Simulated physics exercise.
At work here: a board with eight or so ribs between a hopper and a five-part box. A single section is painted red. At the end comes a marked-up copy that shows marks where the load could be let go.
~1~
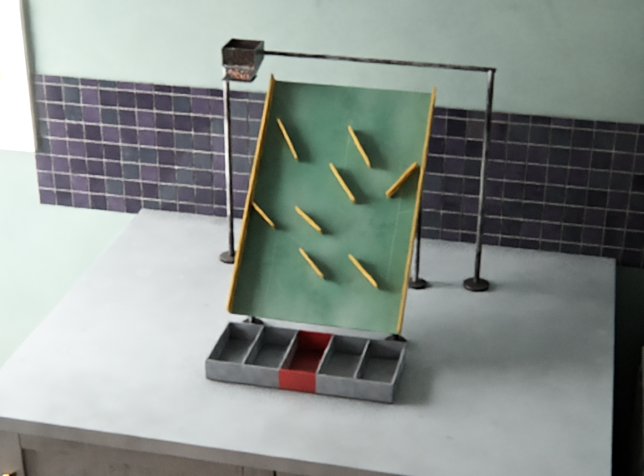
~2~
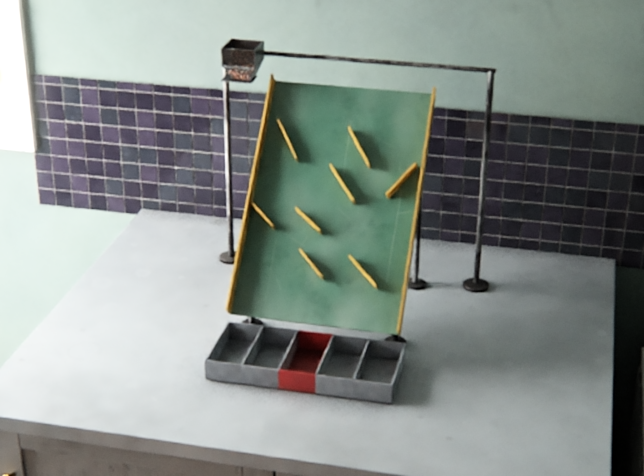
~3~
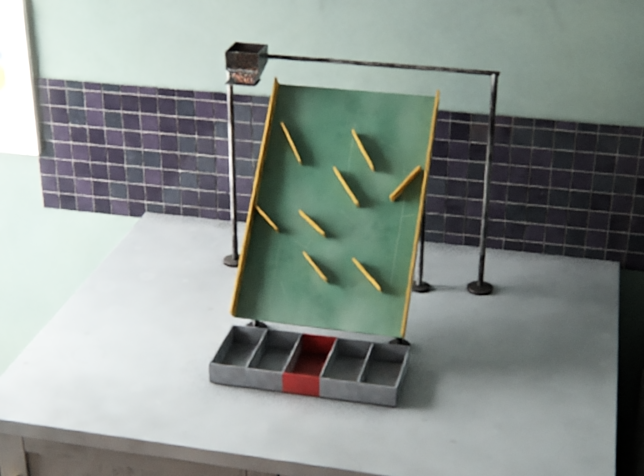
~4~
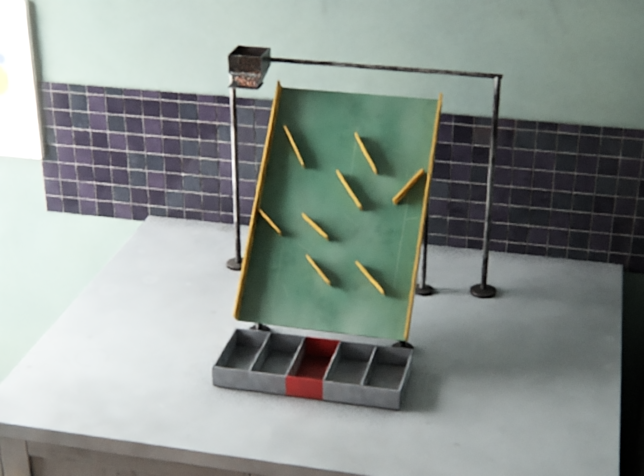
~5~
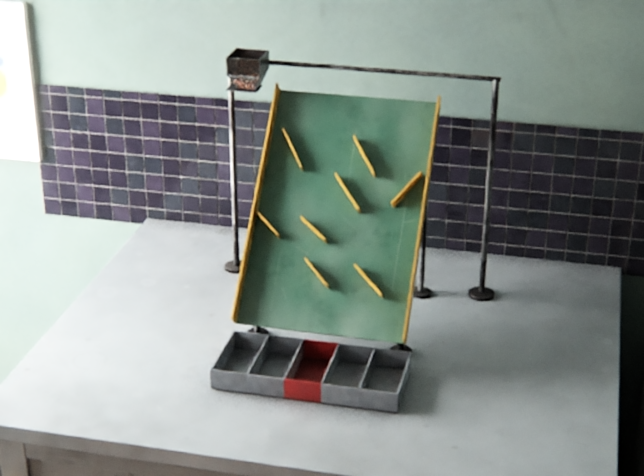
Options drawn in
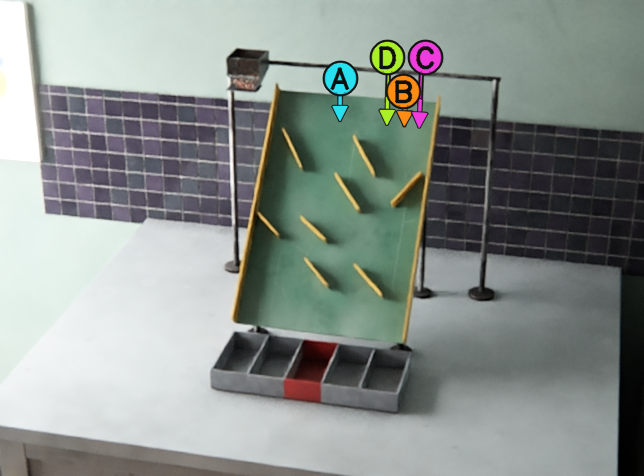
We see a tilted green board with slanted yellow ribs between a small raised hopper and a five-part grey box with a red middle section; nothing on the setup moves, while the view shifts very slightly.
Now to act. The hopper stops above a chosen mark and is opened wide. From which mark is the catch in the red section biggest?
The best mark is C.
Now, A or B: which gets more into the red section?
Mark B.
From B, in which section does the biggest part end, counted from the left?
The fifth from the left.
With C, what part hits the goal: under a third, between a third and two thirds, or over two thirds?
Between a third and two thirds.
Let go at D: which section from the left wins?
It is the fifth one.
On the marked copy, mark A meets the board at (339, 115); mark B meets the board at (404, 120); mark C meets the board at (419, 122); mark D meets the board at (387, 119).
With A, a stray few in the red section, most in other sections, a small part held on the board, a stray few outside the box.
With B, about a third in the red section, about two thirds in other sections.
With C, about half in the red section, about half in other sections.
With D, a small part in the red section, most in other sections.
